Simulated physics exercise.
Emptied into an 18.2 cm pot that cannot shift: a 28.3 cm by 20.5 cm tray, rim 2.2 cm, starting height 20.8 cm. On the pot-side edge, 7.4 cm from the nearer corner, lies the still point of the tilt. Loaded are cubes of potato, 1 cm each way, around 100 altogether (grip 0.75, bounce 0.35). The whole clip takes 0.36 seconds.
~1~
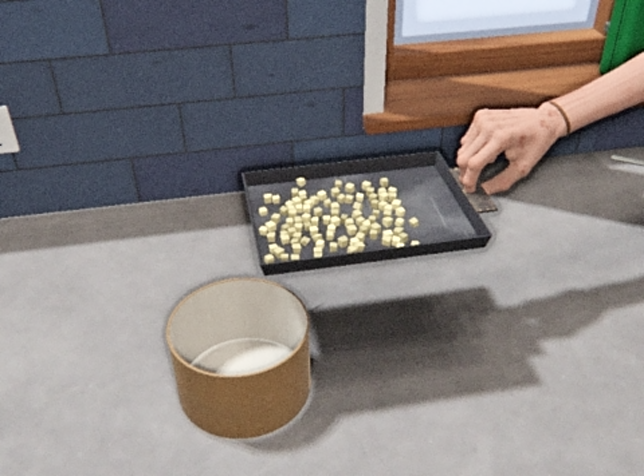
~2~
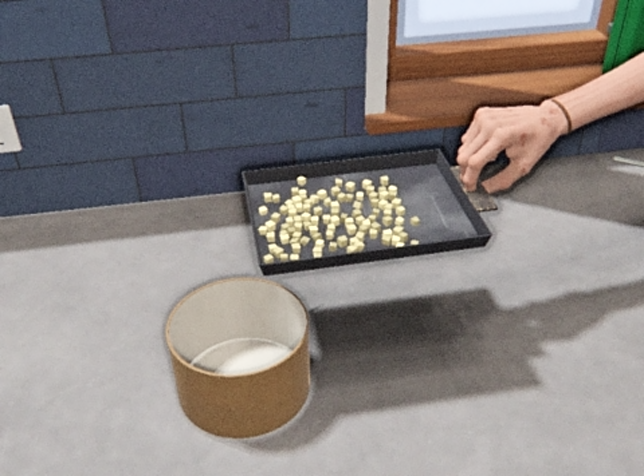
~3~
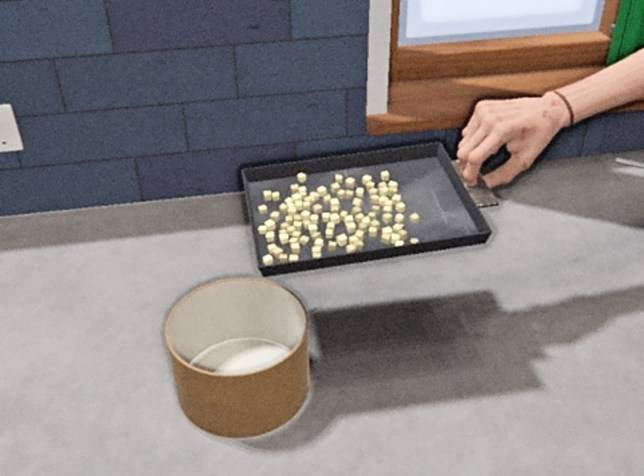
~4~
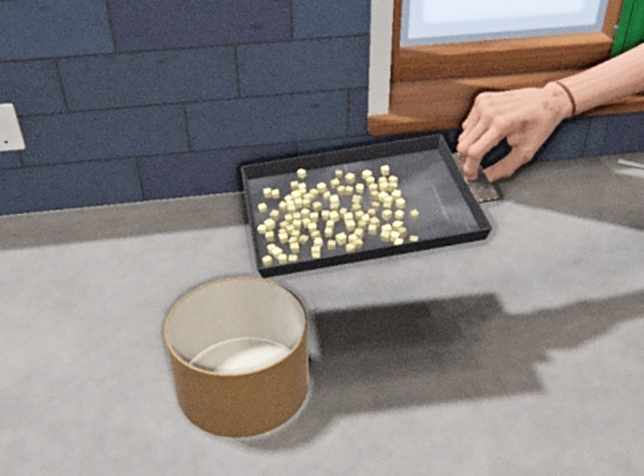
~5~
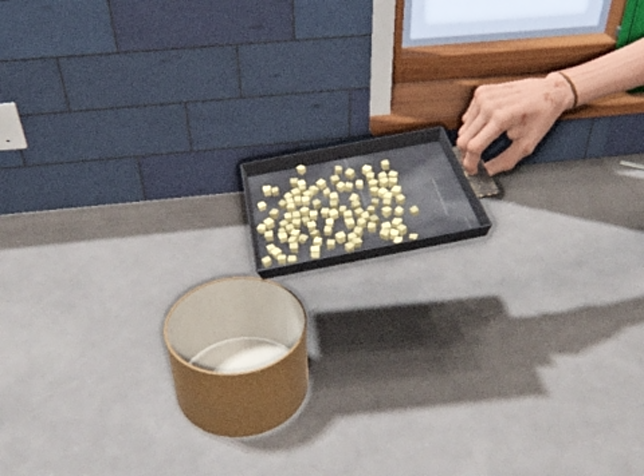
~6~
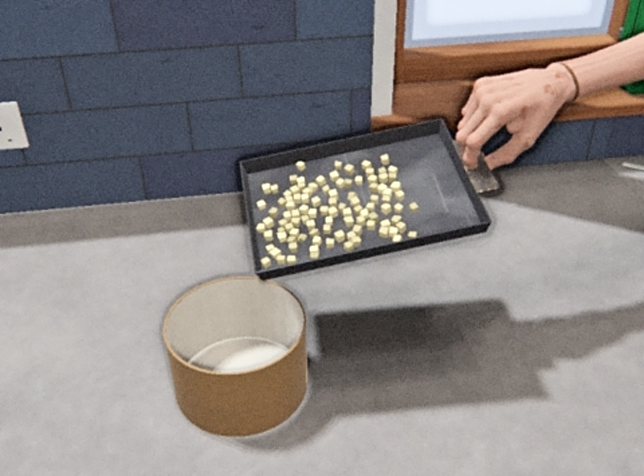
The footage shows a hand gripping the right end of a dark tray scattered with small pale cubes, gradually tilting it slightly toward its left front corner, while the cubes barely shift and a round brown pot stands still below.
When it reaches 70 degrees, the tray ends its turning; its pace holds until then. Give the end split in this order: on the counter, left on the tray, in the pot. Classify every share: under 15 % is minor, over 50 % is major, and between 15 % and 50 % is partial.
Counter: Minor, tray: Major, pot: Minor.
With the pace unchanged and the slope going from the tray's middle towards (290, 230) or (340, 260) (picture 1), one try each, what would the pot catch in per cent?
I'd put it at about 5 per cent for the first tilt and about 5 per cent for the second.
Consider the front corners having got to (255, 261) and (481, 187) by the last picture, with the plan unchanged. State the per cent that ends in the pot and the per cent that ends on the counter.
Per cent by place - pot 10, counter 10.
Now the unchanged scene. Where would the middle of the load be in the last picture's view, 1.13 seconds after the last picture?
Approximately (288, 241) in the last picture.
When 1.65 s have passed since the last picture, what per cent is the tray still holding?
95%, roughly.
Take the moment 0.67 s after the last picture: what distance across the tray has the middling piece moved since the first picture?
Displacement on the tray: About 5 cm.
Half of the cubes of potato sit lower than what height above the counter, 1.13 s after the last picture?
The halfway mark is near 24 cm.
Then, 0.67 s after the last picture, tilt 39 degrees; the tray holds 100 %, the pot 0 %.
Then, 1.13 s after the last picture, tilt 57 degrees; the tray holds 95 %, the pot 5 %.
Then, 1.65 s after the last picture, tilt 70 degrees; the tray holds 95 %, the pot 5 %.
In the end, counter 0 %, tray 95 %, pot 5 %.
